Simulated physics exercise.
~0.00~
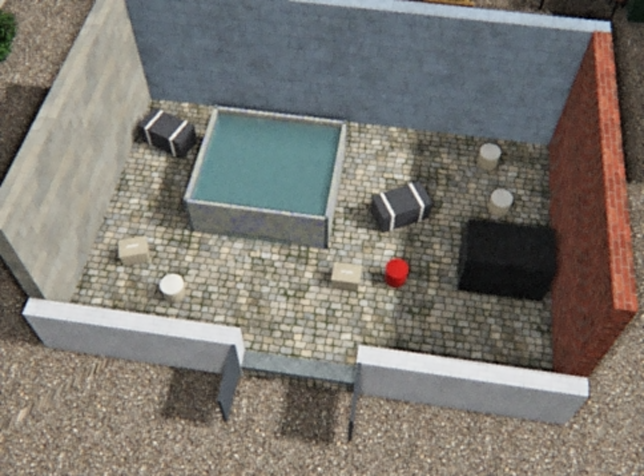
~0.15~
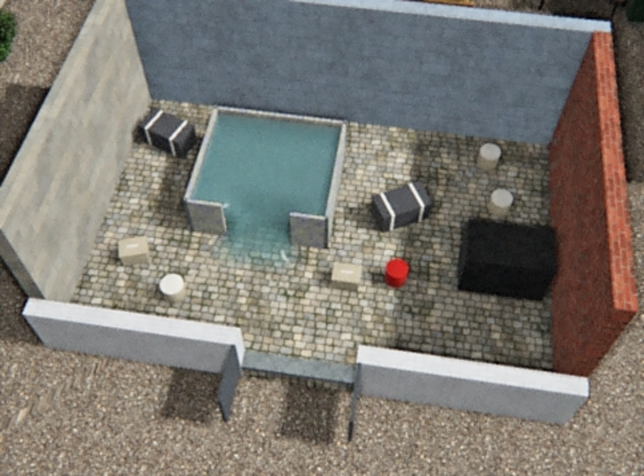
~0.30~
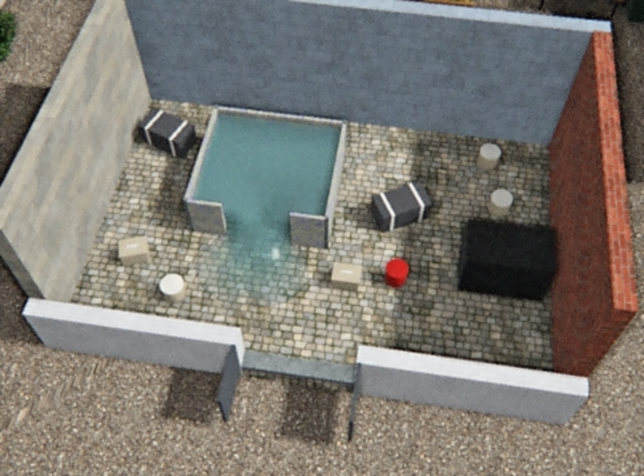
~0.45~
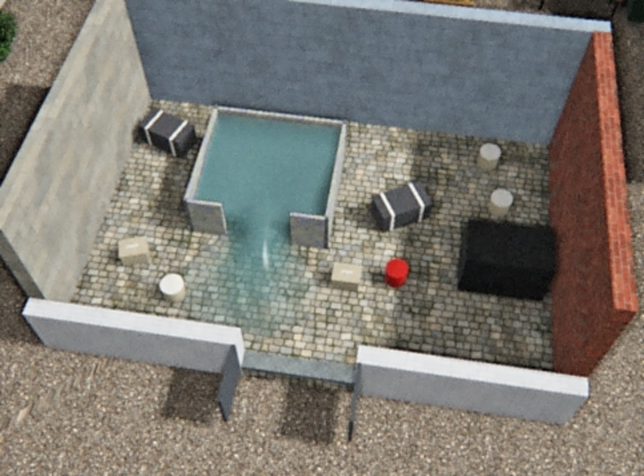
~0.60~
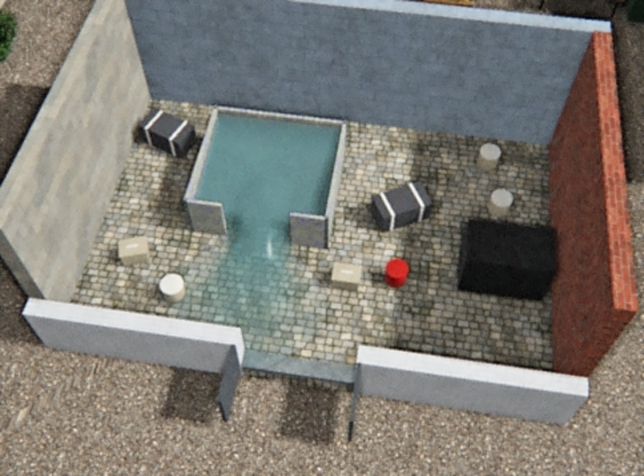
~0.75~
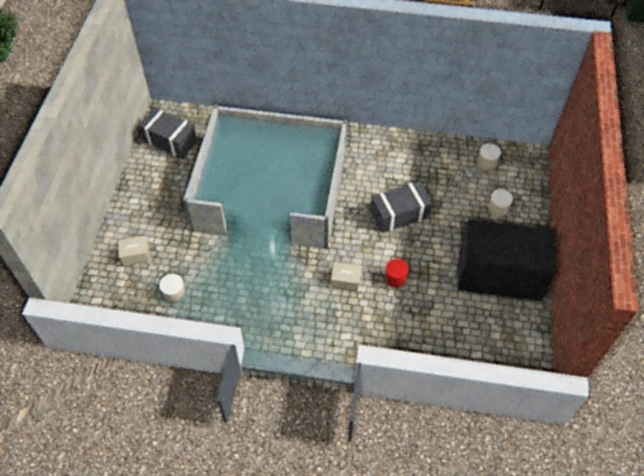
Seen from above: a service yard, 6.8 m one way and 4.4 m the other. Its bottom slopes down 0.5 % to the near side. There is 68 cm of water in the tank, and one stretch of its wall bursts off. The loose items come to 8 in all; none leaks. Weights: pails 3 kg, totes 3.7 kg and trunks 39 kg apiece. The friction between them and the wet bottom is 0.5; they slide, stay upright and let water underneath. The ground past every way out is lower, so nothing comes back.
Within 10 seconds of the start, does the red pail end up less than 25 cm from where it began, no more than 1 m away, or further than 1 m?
Its displacement will be small.
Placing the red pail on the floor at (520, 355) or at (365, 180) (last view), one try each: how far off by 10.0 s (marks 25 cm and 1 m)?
I'd expect that it is pushed partway first and remains where it was second.
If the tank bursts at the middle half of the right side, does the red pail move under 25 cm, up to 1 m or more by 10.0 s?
Under that change, the red pail covers a big distance.
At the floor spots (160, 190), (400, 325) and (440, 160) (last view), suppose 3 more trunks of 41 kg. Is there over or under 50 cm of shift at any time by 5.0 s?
Going one by one: Too far, not far enough, not far enough.
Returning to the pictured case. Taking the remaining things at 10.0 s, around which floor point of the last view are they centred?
Close to pixel (394, 215).
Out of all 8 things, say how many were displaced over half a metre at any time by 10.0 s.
All told, that gives 3.
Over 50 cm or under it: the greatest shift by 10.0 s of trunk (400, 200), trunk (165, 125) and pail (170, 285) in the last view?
Within, beyond, beyond.
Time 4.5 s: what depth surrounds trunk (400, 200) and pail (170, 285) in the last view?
Depths: Near 0 cm, then near 9 cm.
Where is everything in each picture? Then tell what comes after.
In the first frame, the red pail at (397, 268) rests on the ground; water covers 3.7 m2; 0 of 8 have shifted.
In the second frame, the red pail at (397, 268) rests on the ground; water covers 4.3 m2; 0 of 8 have shifted.
In the third frame, the red pail at (397, 268) rests on the ground; water covers 5.1 m2; 0 of 8 have shifted.
In the fourth frame, the red pail at (397, 268), on the bottom; 6.2 m2 under water; 0 of 8 have shifted.
In the fifth frame, the red pail at (397, 268) rests on the ground; water covers 7.0 m2; 0 of 8 have shifted.
In the sixth frame, the red pail at (397, 268), on the bottom; water covers 7.6 m2; 0 of 8 have shifted.
After 2.0 s the red pail is near (397, 268), 0.0 m from its start, aground; 0 of 8 are out; 1 afloat.
After 4.5 s the red pail is near (397, 268), 0.0 m from its start, aground; 0 of 8 are out; 3 afloat.
After 7.0 s the red pail is near (397, 268), 0.0 m from its start, aground; 0 of 8 are out; 1 afloat.
After 10.0 s the red pail is near (397, 268), 0.0 m from its start, aground; 0 of 8 are out; 1 afloat.
